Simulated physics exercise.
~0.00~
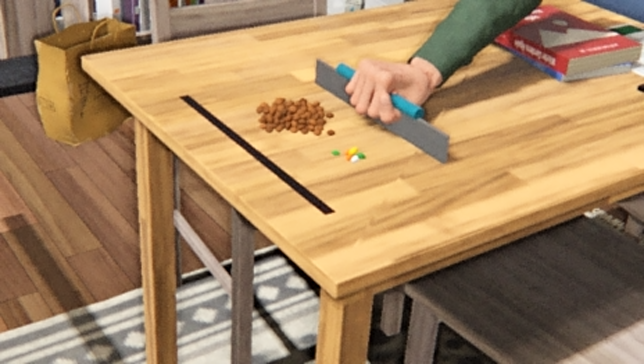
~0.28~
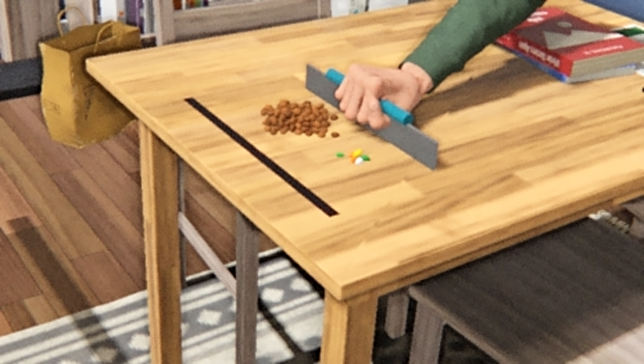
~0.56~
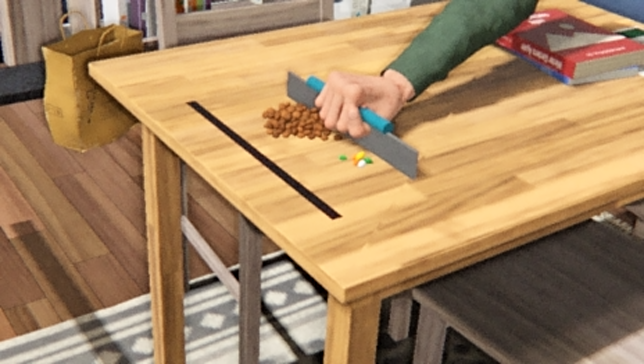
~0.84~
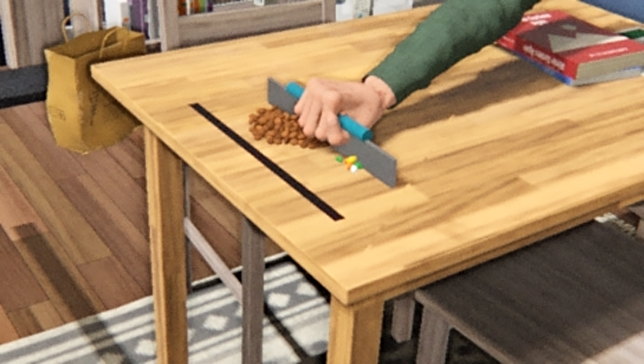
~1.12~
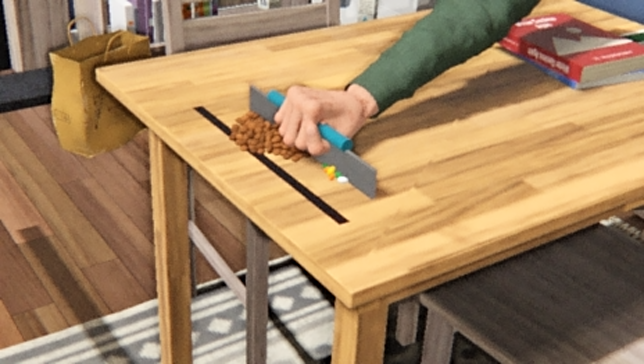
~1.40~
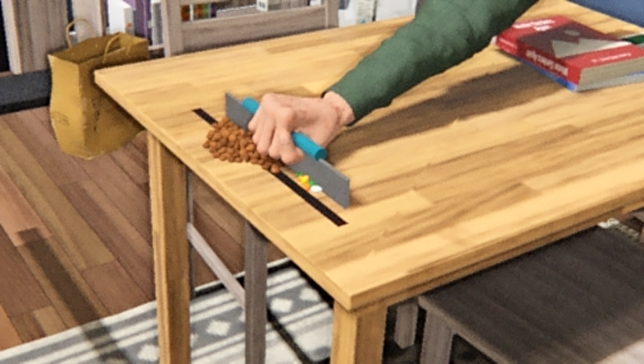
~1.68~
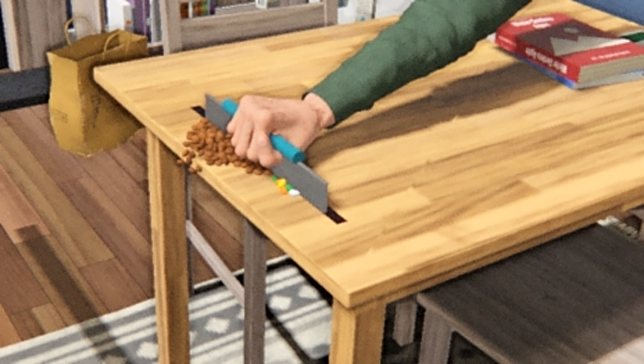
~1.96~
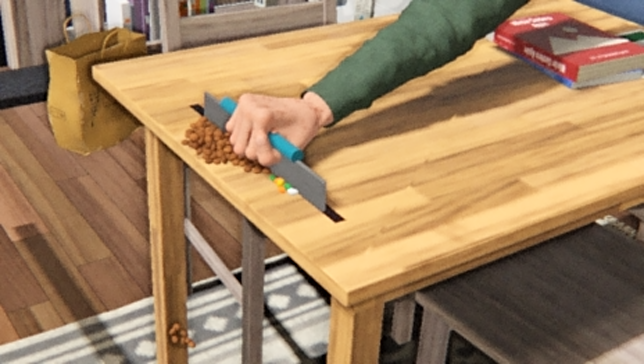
A hand in a green sleeve pushed a pile of small brown pellets and a few colourful bits left across a wooden table with a scraper, stopping at the black tape, where some pellets spilled over the edge while the colourful bits stayed on top.
